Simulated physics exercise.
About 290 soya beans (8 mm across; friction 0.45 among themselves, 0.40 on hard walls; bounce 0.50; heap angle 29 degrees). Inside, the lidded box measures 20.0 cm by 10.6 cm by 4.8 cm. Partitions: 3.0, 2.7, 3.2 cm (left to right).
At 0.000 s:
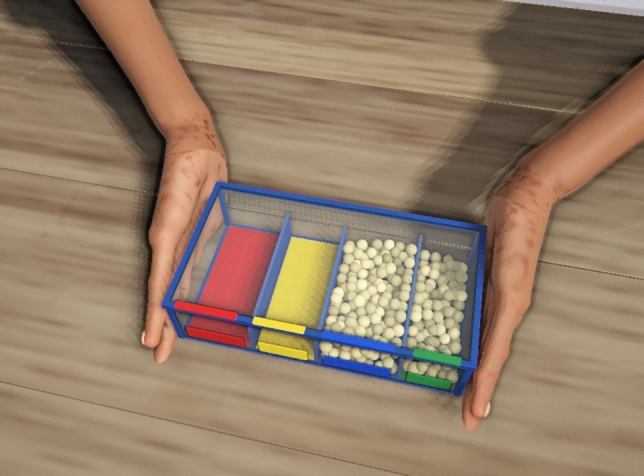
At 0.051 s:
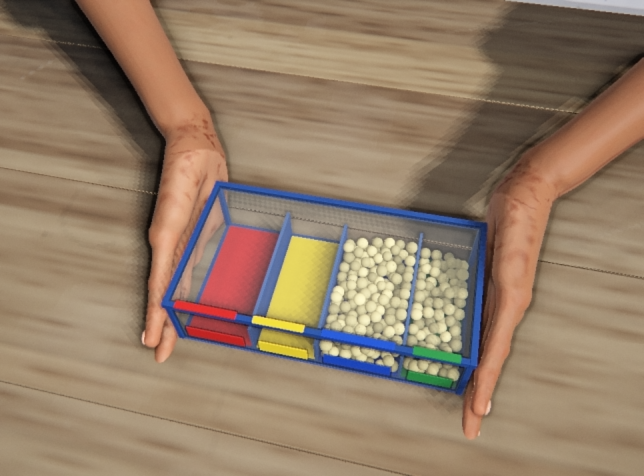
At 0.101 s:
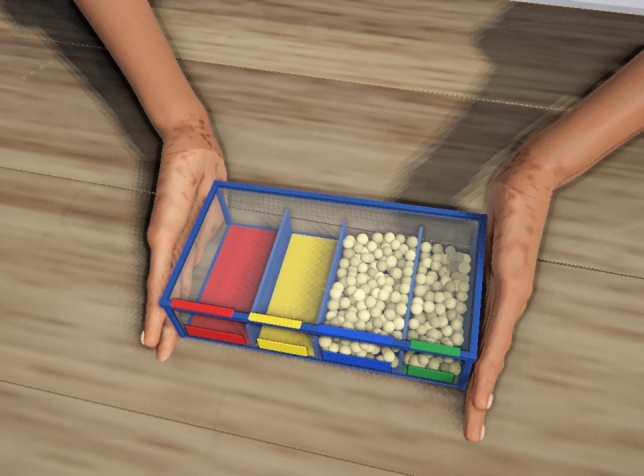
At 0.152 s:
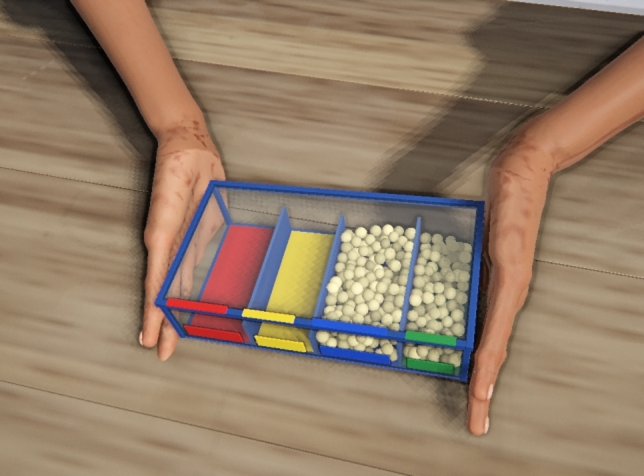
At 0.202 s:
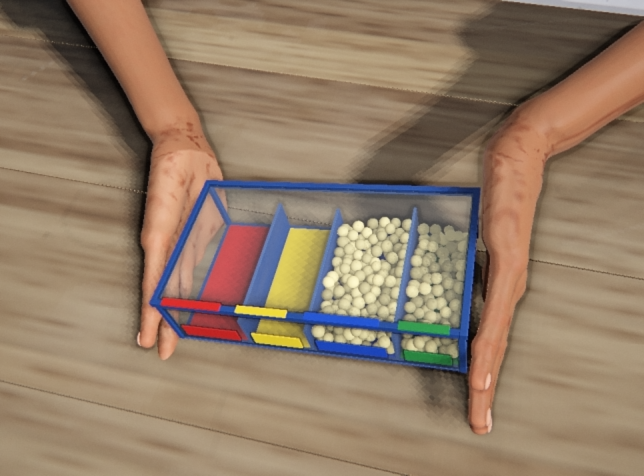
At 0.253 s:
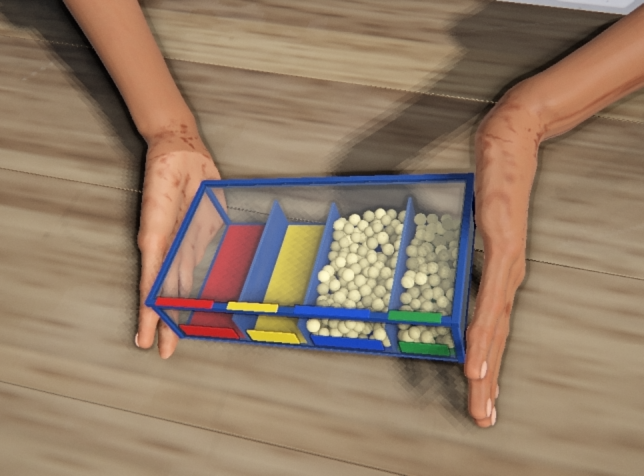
On a wooden surface, two hands held a clear, blue-edged box with red, yellow, blue and green sections, pale beans filling the right-hand two, and slowly tilted it slightly, its left front corner lowest.
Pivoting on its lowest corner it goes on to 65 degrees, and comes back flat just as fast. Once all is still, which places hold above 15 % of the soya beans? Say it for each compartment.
Red compartment: No; blue compartment: Yes; green compartment: Yes; yellow compartment: No.
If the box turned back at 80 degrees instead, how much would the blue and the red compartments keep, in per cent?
Blue 40, red 25.
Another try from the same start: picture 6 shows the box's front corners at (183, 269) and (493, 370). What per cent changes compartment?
In that case some 5 per cent.
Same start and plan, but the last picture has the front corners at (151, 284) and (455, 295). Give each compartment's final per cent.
Red 5, blue 50, green 35, yellow 10.
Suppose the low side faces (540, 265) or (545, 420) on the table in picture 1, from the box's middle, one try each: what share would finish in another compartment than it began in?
About 5 and 5 per cent.
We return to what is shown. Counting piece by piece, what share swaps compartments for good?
Some 10 per cent.
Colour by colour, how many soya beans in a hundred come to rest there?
Red 0, blue 55, green 35, yellow 10.
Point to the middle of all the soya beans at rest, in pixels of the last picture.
At about (368, 302).
After 0.99 s, tilt 64 degrees; blue 60 %, green 35 %.
Then, at 1.48 s, tilt 27 degrees; blue 55 %, green 35 %, yellow 10 %.
After 2.04 s, tilt 0 degrees; blue 55 %, green 35 %, yellow 10 %.
By 2.3 s all is still; red 0 %, blue 55 %, green 35 %, yellow 10 %.
